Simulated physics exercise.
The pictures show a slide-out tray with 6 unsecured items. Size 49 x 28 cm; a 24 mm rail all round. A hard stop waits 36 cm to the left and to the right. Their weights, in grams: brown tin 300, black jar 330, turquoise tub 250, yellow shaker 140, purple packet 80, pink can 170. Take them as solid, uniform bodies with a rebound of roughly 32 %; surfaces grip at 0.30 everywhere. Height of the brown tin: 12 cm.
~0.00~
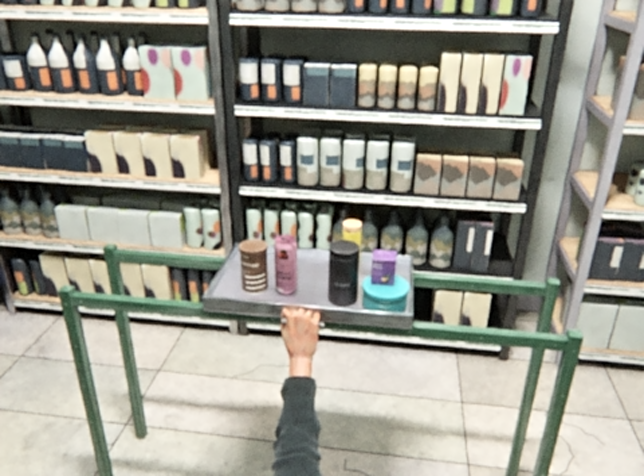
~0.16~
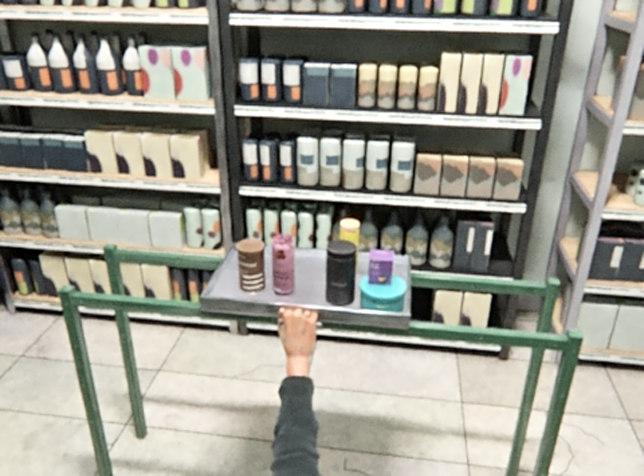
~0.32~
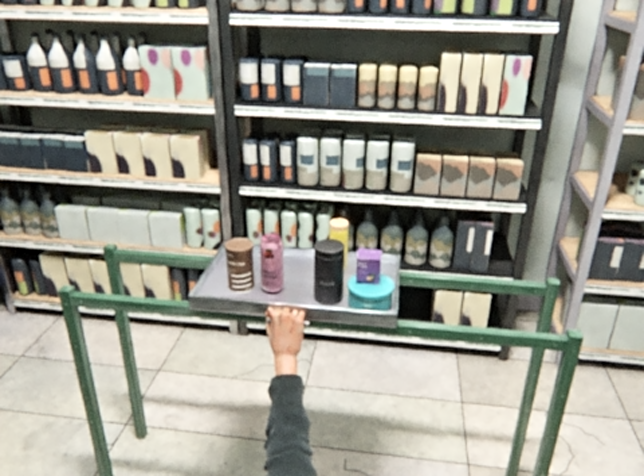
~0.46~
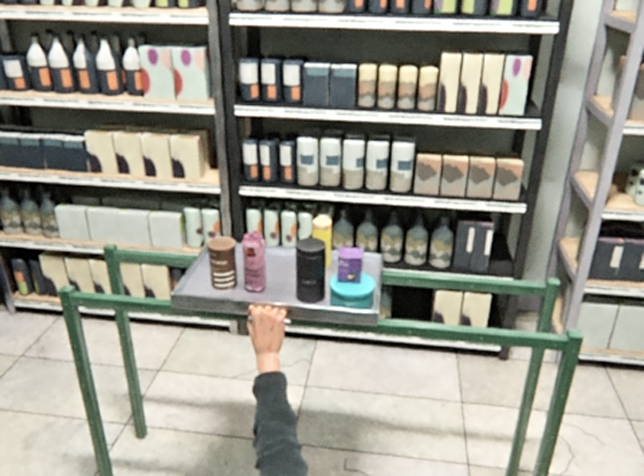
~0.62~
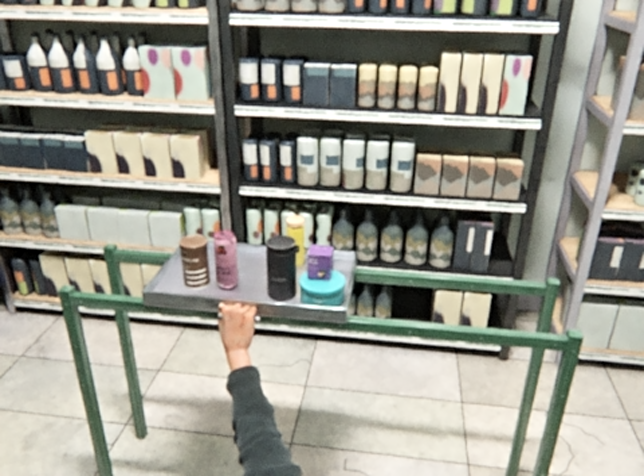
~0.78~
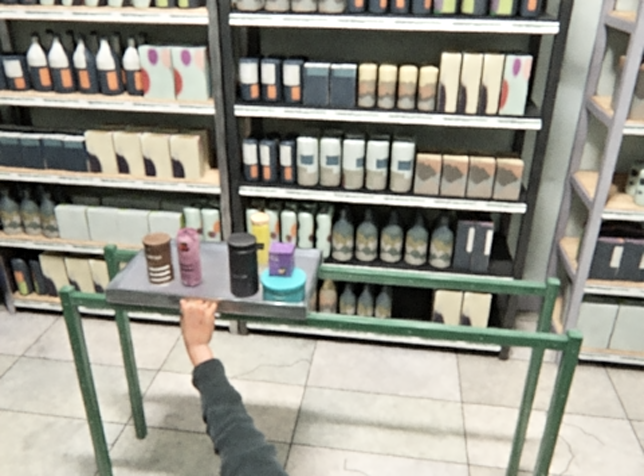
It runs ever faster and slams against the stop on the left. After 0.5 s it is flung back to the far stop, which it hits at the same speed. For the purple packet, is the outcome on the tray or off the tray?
The purple packet stays on the tray.
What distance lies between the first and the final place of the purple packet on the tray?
Some 0 cm.
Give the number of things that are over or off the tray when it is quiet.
That comes to 0.
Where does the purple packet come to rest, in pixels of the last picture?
Around (538, 280).
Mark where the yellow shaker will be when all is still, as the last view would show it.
Near (488, 256).
By 1.08 s, tray moved 36 cm left; purple packet 9 cm from its spot near (204, 253); brown tin tilted 5°; pink can 8 cm from its spot.
By 2.58 s, tray moved 7 cm left; purple packet 12 cm from its spot near (307, 261); black jar 10 cm from its spot; yellow shaker 10 cm from its spot.
By 3.38 s, tray moved 36 cm right; purple packet 3 cm from its spot near (524, 279); brown tin 2 cm from its spot; yellow shaker 2 cm from its spot.
When it is over (3.9 s), all 6 within 5 cm of the start. In the last view, purple packet near (538, 280).
